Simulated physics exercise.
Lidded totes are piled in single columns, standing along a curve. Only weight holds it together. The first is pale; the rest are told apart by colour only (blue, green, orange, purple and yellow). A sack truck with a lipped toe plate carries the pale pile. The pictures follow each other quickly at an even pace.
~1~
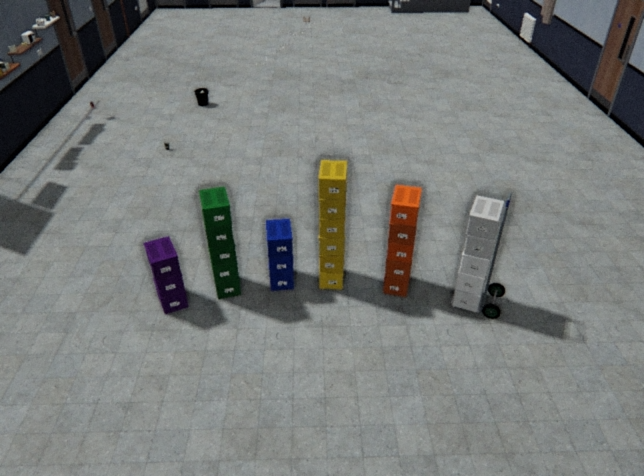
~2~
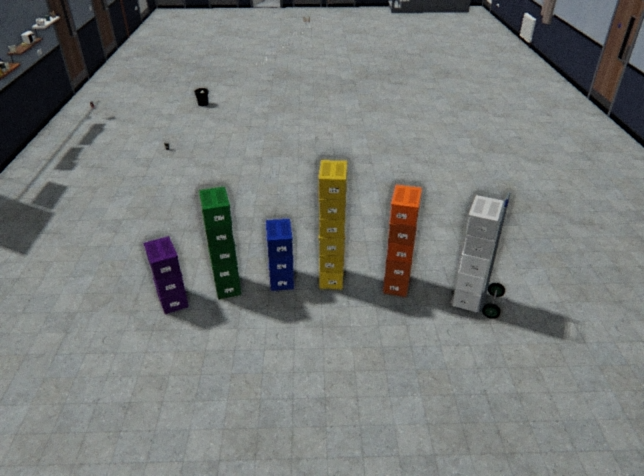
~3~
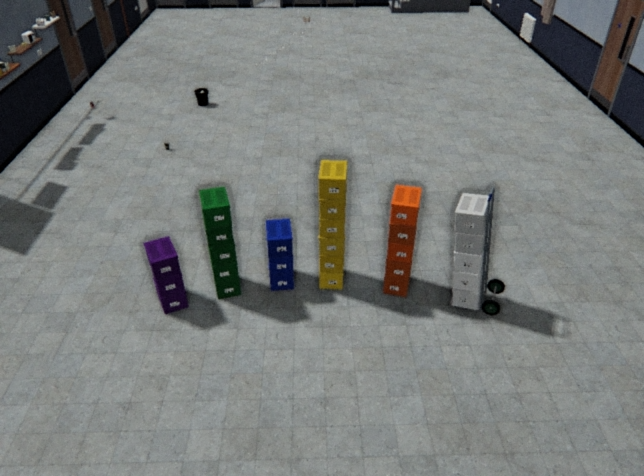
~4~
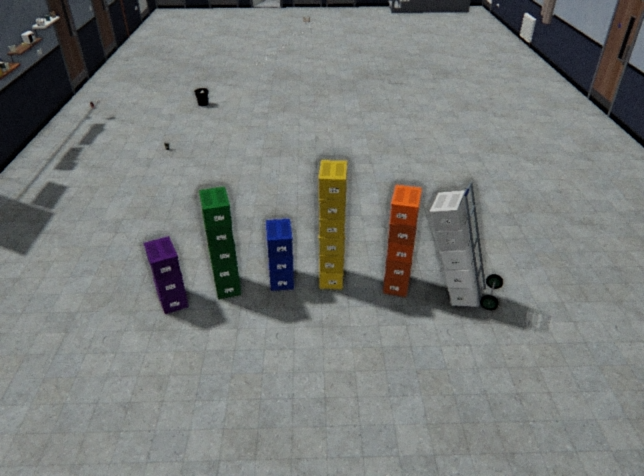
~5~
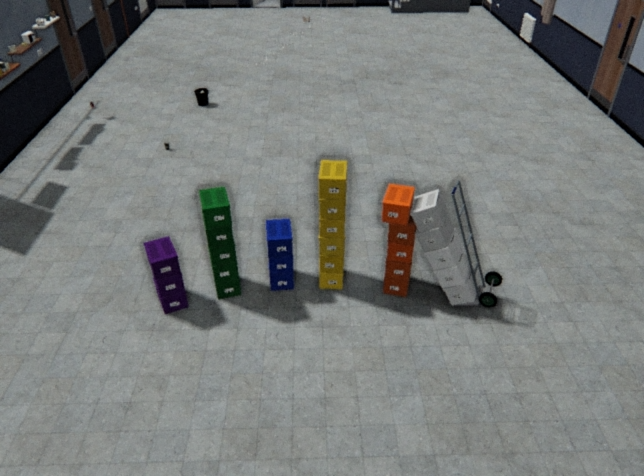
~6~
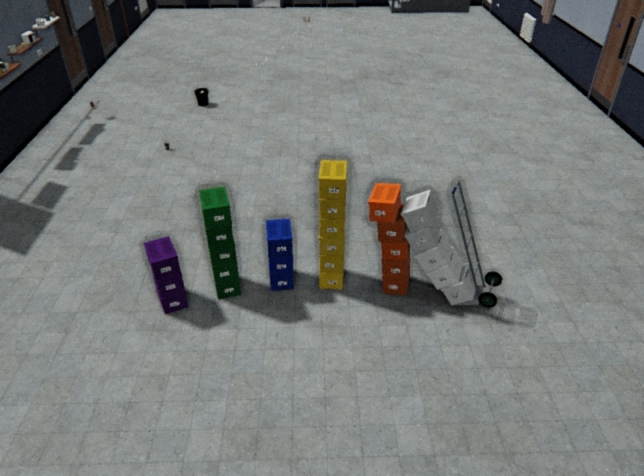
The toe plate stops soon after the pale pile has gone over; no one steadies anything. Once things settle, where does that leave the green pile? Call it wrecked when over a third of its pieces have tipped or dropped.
It comes down.
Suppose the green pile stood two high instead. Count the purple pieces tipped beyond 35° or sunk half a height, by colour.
By colour: Purple 0.
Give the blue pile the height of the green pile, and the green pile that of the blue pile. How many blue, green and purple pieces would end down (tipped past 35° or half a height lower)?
By colour: Blue 4, green 3, purple 3.
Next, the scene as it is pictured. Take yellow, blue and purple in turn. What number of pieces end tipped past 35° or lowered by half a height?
Down at the end: Yellow 6, blue 3, purple 3.
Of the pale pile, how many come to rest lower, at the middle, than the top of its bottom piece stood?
4 pale pieces.
Soon, 5 of the pale pile down; none of the 5 green totes down (5 of 22 in all colours); top green tote unmoved; top orange tote tipped clearly, half its height lower.
A while on, 5 of the pale pile down; 3 of the 5 green totes down (17 of 22 in all colours); top green tote tipped well over, half its height lower; top yellow tote tipped steeply, some three heights lower.
Finally, 5 of the pale pile down; 5 of the 5 green totes down (22 of 22 in all colours); top green tote on its side; top purple tote upside down. Seen by the last camera, middles, top green tote near (10, 335), top purple tote near (61, 325).
